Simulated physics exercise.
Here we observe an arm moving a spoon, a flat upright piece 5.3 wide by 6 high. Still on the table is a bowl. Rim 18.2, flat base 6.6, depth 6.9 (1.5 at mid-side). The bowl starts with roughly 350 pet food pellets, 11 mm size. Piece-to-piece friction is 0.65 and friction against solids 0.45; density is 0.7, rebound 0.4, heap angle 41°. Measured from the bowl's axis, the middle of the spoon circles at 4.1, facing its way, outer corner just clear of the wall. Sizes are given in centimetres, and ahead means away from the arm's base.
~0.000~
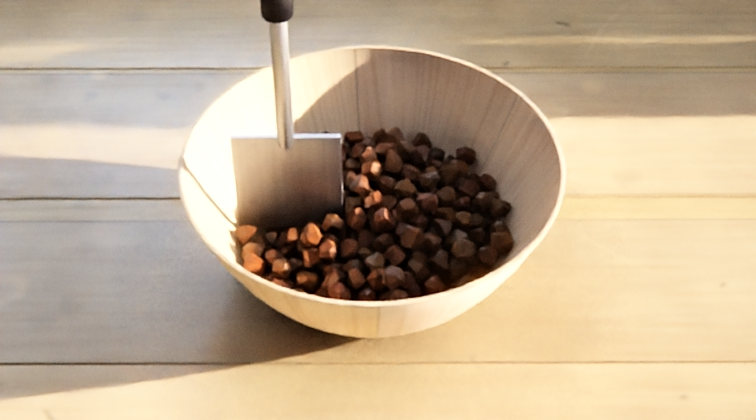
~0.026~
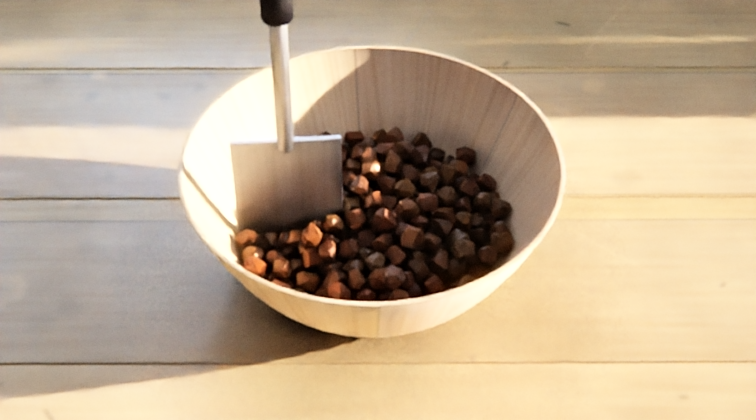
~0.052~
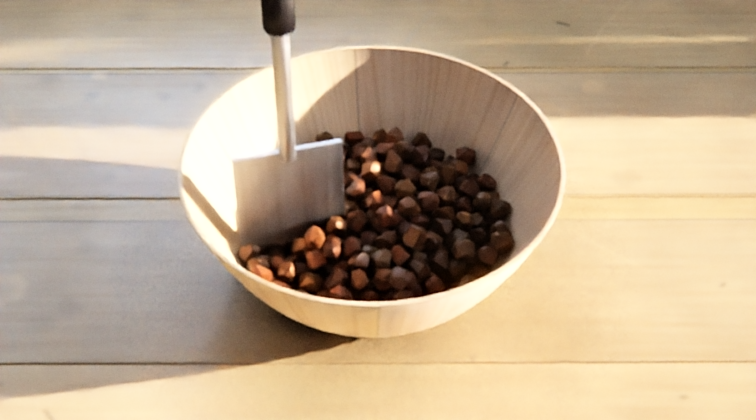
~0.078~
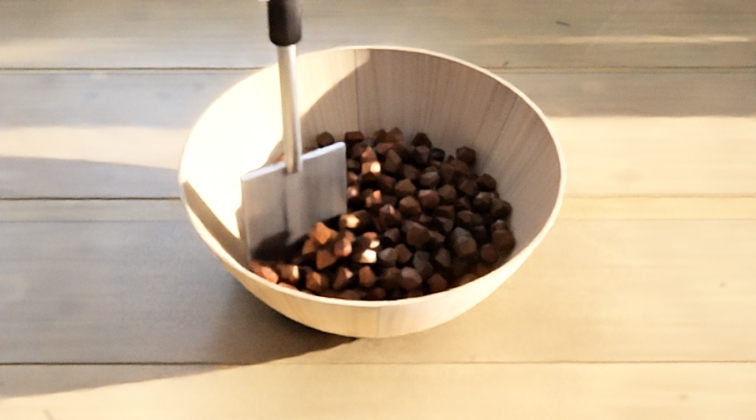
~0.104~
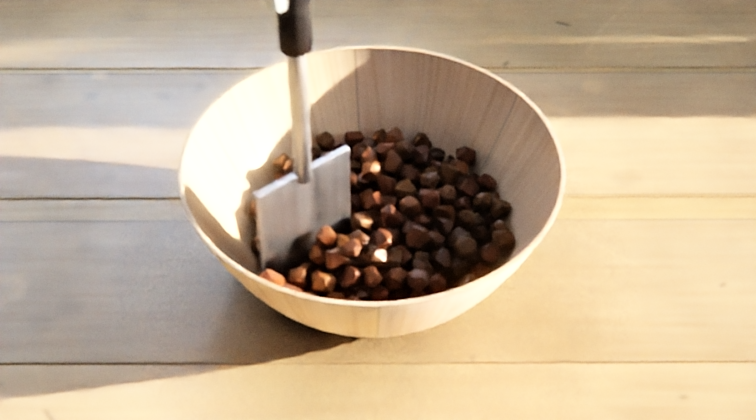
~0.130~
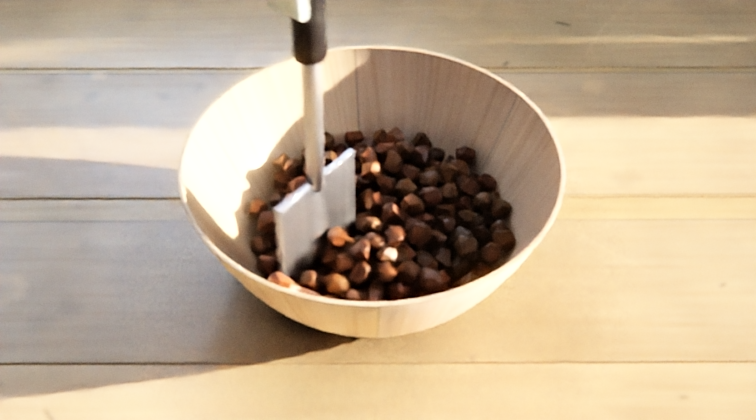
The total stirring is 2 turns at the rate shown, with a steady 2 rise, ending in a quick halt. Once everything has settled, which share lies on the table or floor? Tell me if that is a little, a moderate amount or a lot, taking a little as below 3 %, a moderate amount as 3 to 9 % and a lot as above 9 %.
A moderate amount, from 3 to 9 %.
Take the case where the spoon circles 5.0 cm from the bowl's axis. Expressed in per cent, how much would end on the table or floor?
Near 0 %.
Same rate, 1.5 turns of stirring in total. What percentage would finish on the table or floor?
Close to 0 in a hundred.
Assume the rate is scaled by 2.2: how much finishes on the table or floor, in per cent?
Some 25 per cent.
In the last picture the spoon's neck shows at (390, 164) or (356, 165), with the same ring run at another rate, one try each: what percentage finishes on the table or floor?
Around 20 and 15 per cent respectively.
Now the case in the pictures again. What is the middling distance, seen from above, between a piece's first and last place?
About 4 centimetres.
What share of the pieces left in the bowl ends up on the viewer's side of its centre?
Roughly 50 per cent.
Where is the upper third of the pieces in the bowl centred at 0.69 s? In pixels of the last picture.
I'd put it at around (279, 161).
After 0.69 s, 315° round, highest piece 9 above the table; 335 in the bowl, 13 on the table or floor, 2 in flight or on the tool.
After 1.26 s, 219° round, highest piece 8 above the table; 331 in the bowl, 19 on the table or floor.
After 1.74 s, 0° round, highest piece 8 above the table; 331 in the bowl, 19 on the table or floor.
After 2.44 s, 0° round, highest piece 8 above the table; 331 in the bowl, 19 on the table or floor.
At rest, 331 in the bowl, 19 on the table or floor. That is 5 % on the table or floor.
